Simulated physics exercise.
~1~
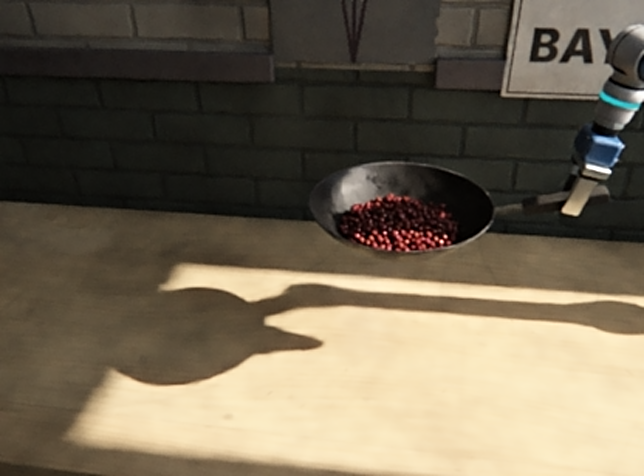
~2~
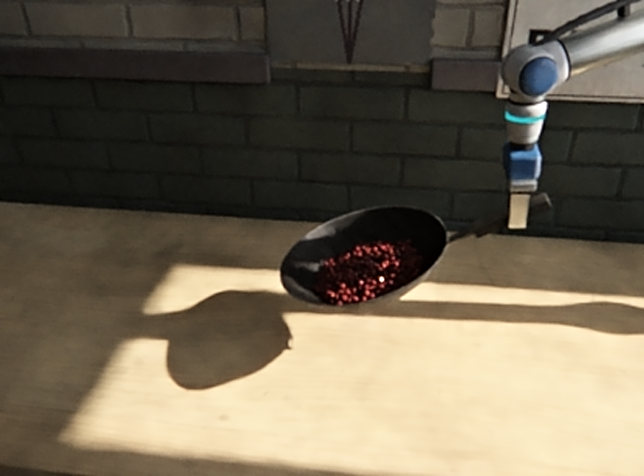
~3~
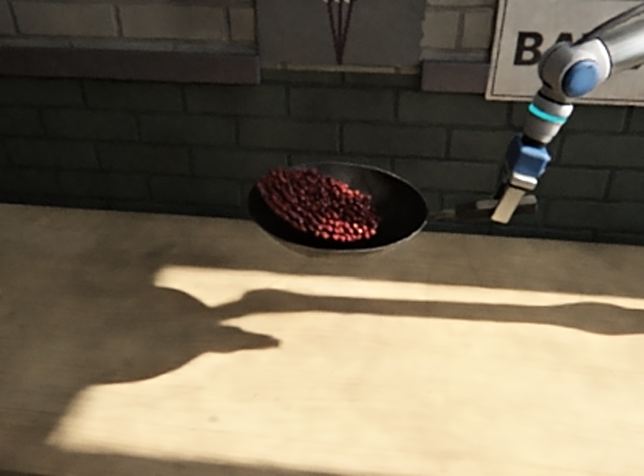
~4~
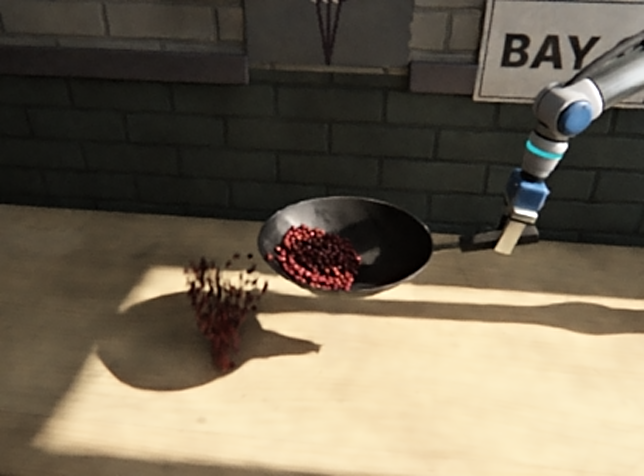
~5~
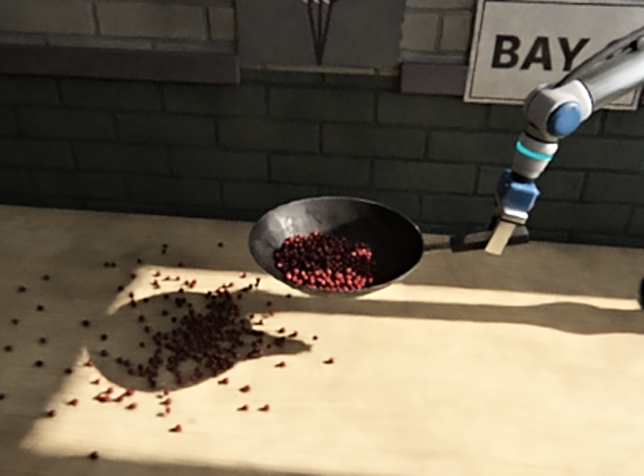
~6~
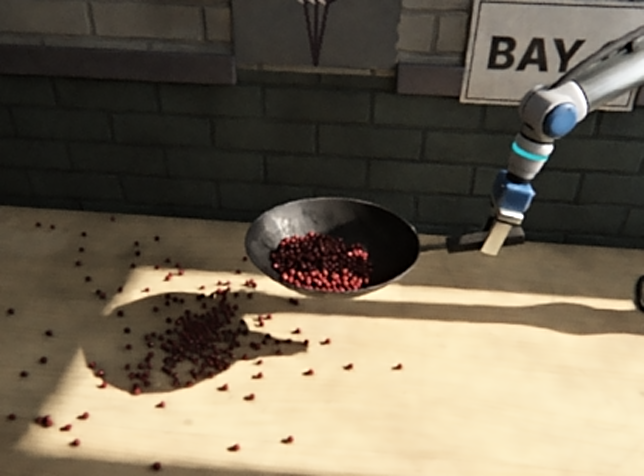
A robot arm jerks a wok of red beads, spilling many across the table.
